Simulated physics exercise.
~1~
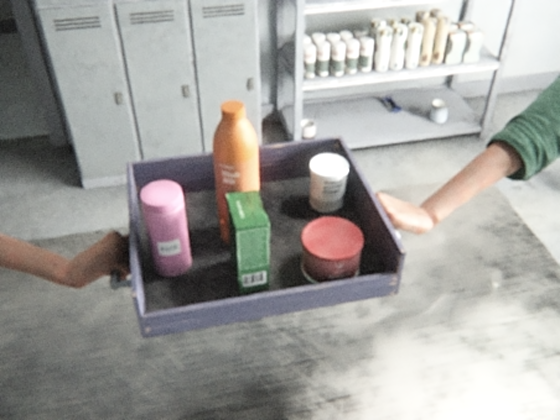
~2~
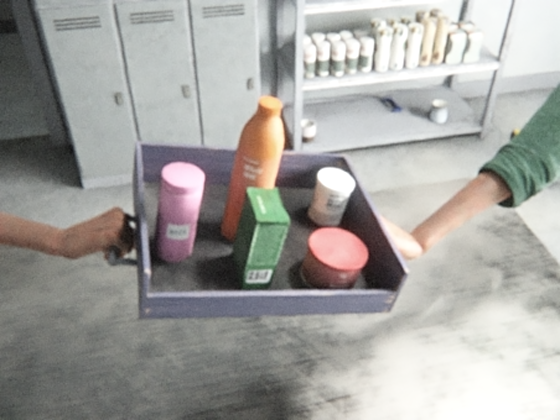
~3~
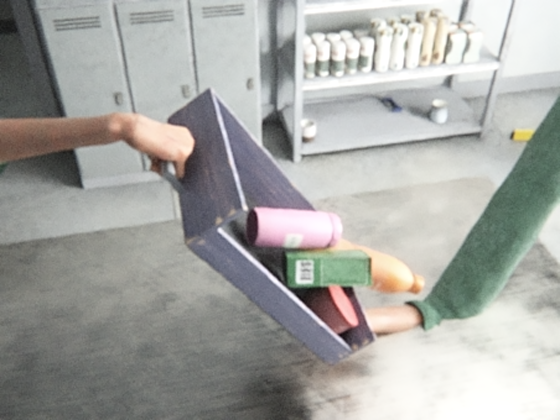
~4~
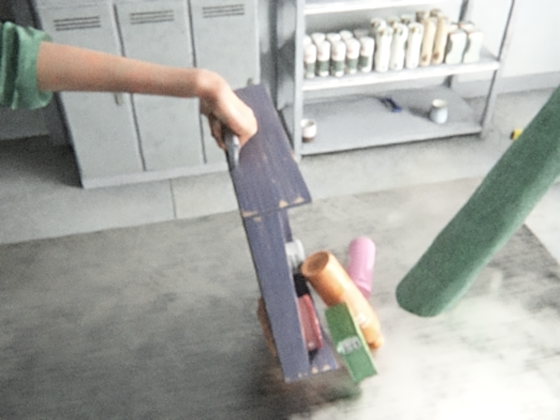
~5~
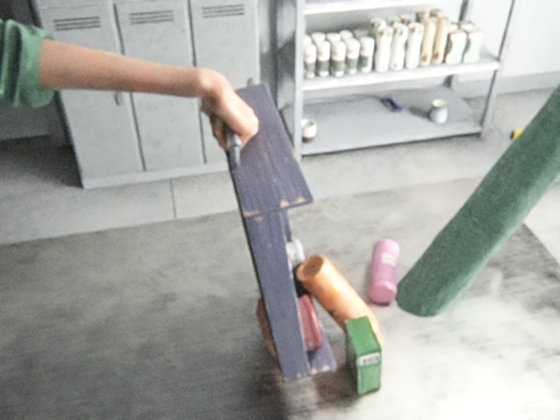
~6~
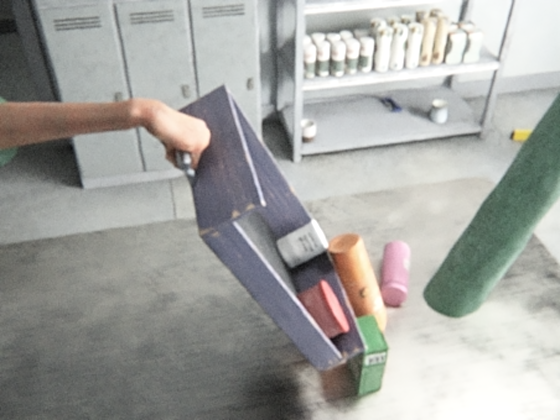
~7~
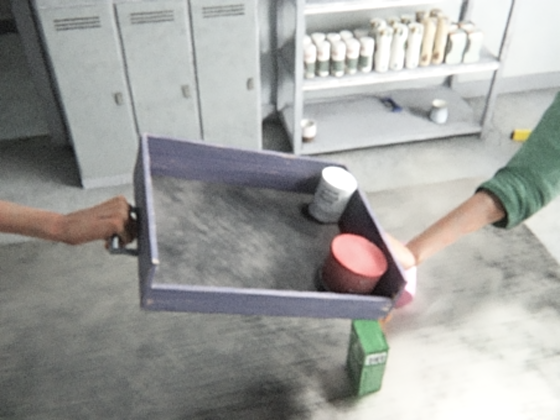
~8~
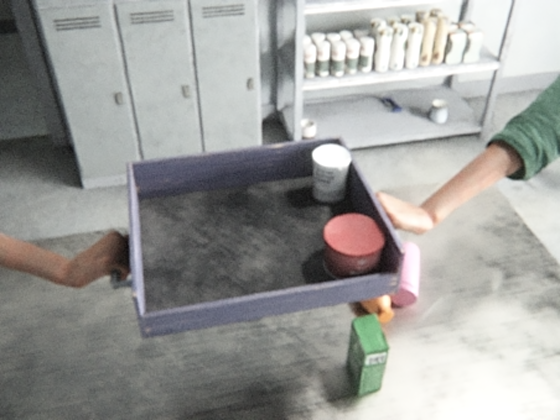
A hand-held purple crate tips steeply right, spills three containers, then levels with two inside.
